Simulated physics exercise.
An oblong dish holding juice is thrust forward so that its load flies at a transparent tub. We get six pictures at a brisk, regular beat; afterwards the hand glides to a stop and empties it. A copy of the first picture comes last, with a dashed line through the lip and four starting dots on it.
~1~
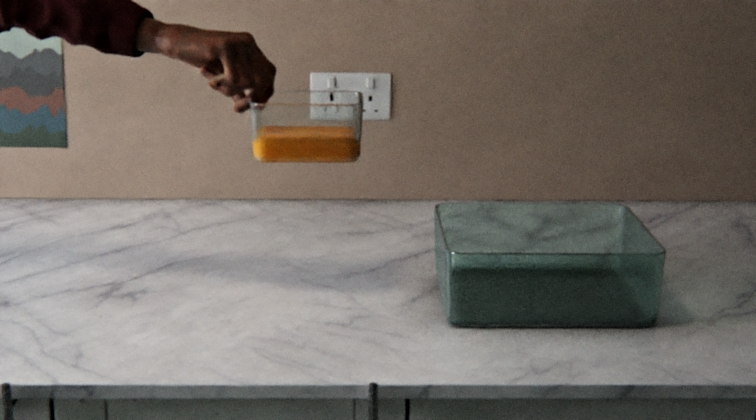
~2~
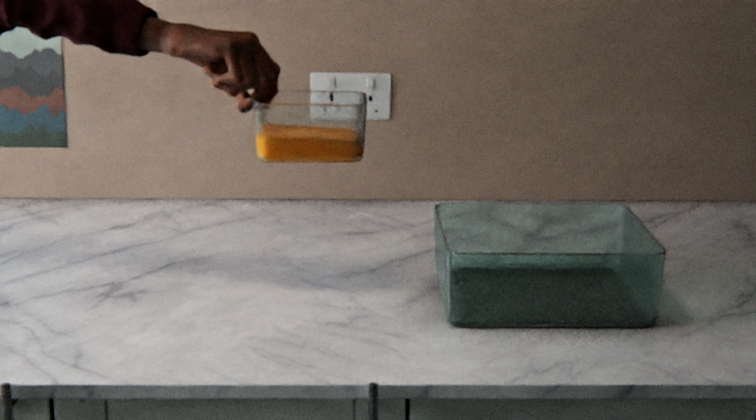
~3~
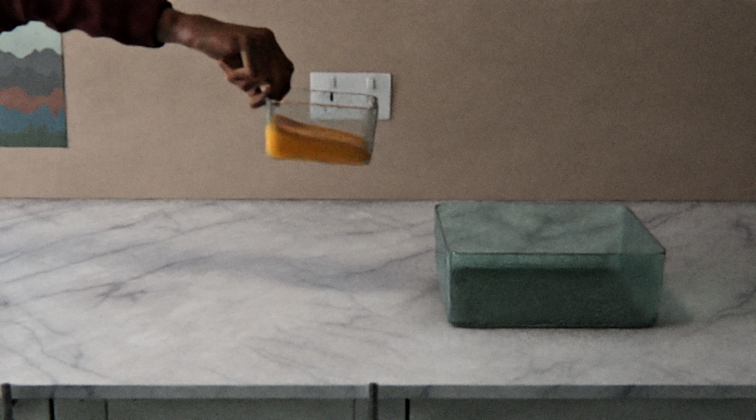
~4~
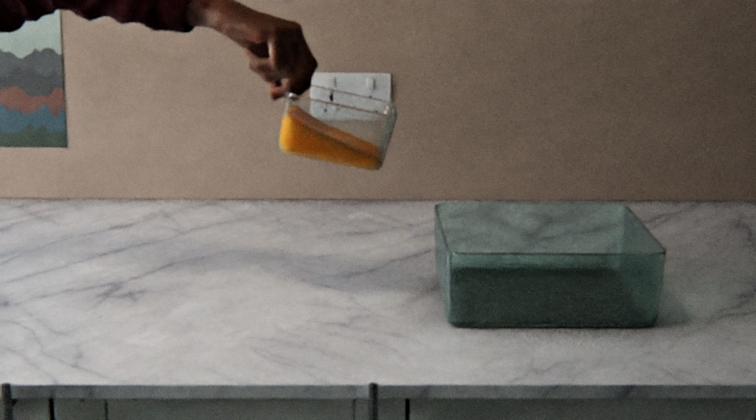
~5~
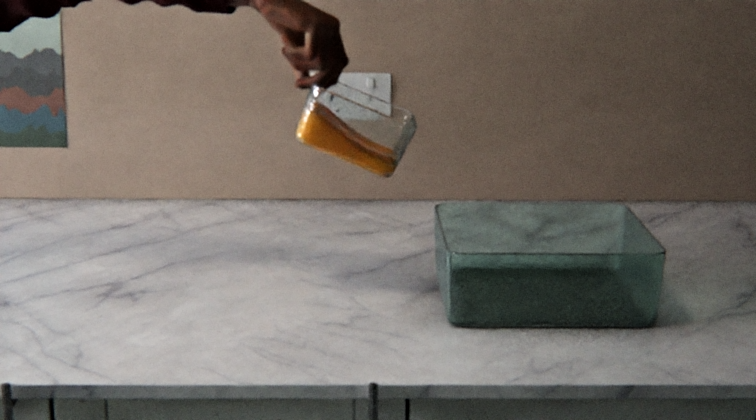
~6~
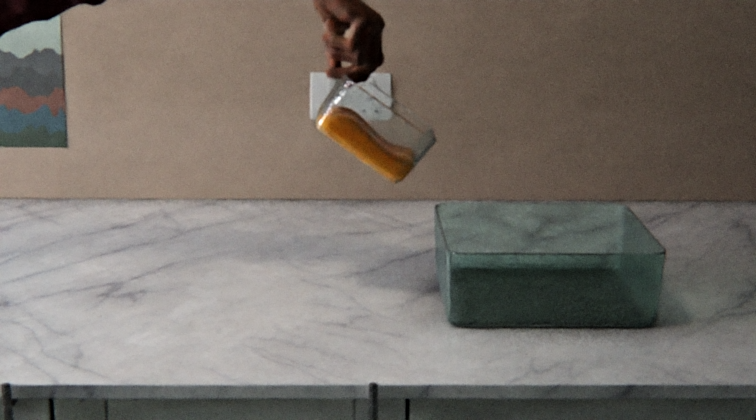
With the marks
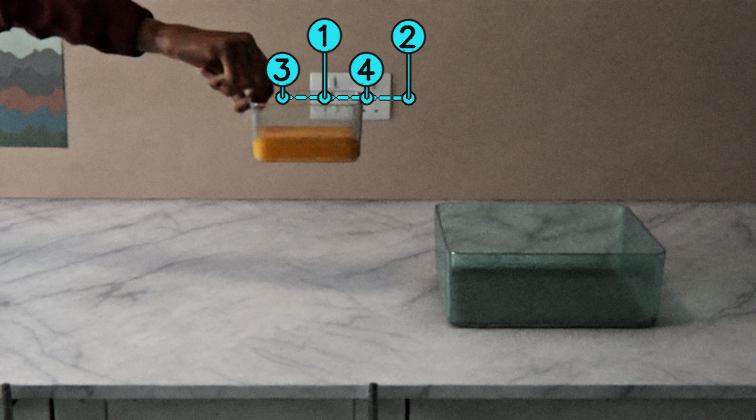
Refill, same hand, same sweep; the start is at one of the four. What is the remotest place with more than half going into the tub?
3 will do.
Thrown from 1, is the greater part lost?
No, not at all.
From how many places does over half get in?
All four.
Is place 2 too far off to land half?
No, that is safe.
On the marked copy, 1 at (324, 97); 2 at (408, 98); 3 at (282, 97); 4 at (366, 97).
With 1, about 81 % lands in the tub, 11 % falls short and 8 % goes beside or beyond.
With 2, about 92 % lands in the tub, 4 % falls short and 5 % goes beside or beyond.
With 3, about 66 % lands in the tub, 26 % falls short and 8 % goes beside or beyond.
With 4, about 88 % lands in the tub, 4 % falls short and 8 % goes beside or beyond.
